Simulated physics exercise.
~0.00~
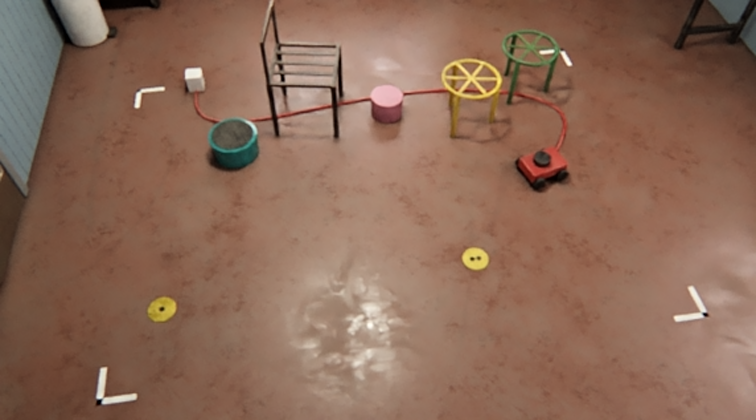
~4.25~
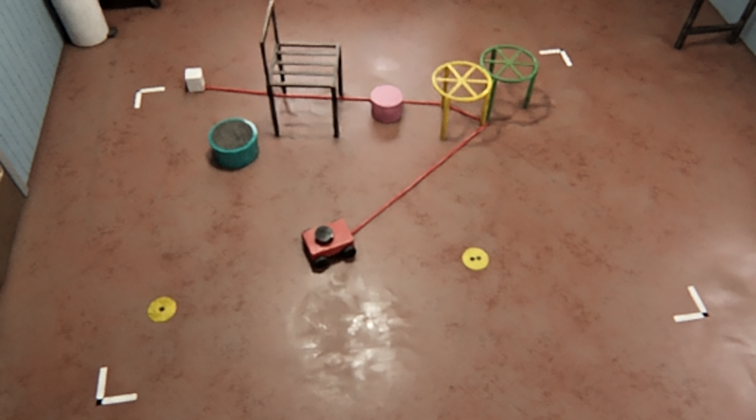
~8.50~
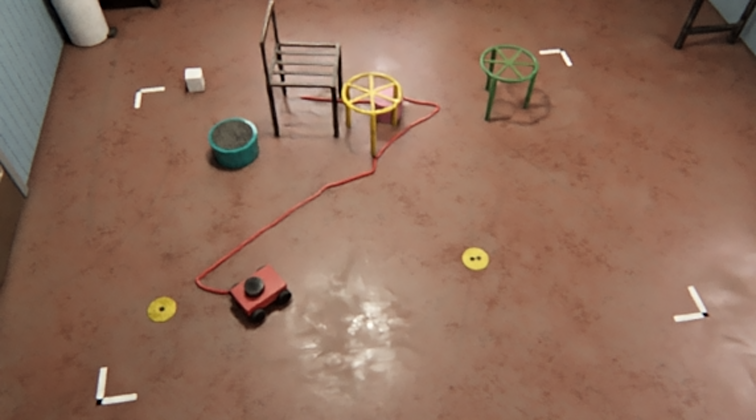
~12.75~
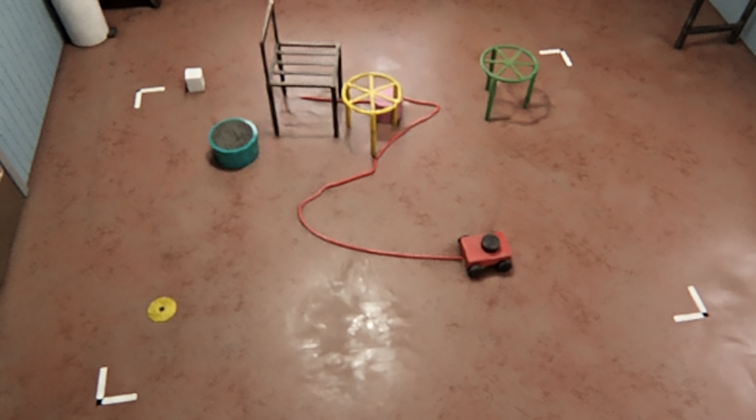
The footage shows a small red cart trailing a red lead across a workshop floor, shifting the green stool slightly and dragging the yellow stool left as it heads toward the lower-left yellow mark; the lead comes free of the white block, and the cart ends at the right-hand mark.
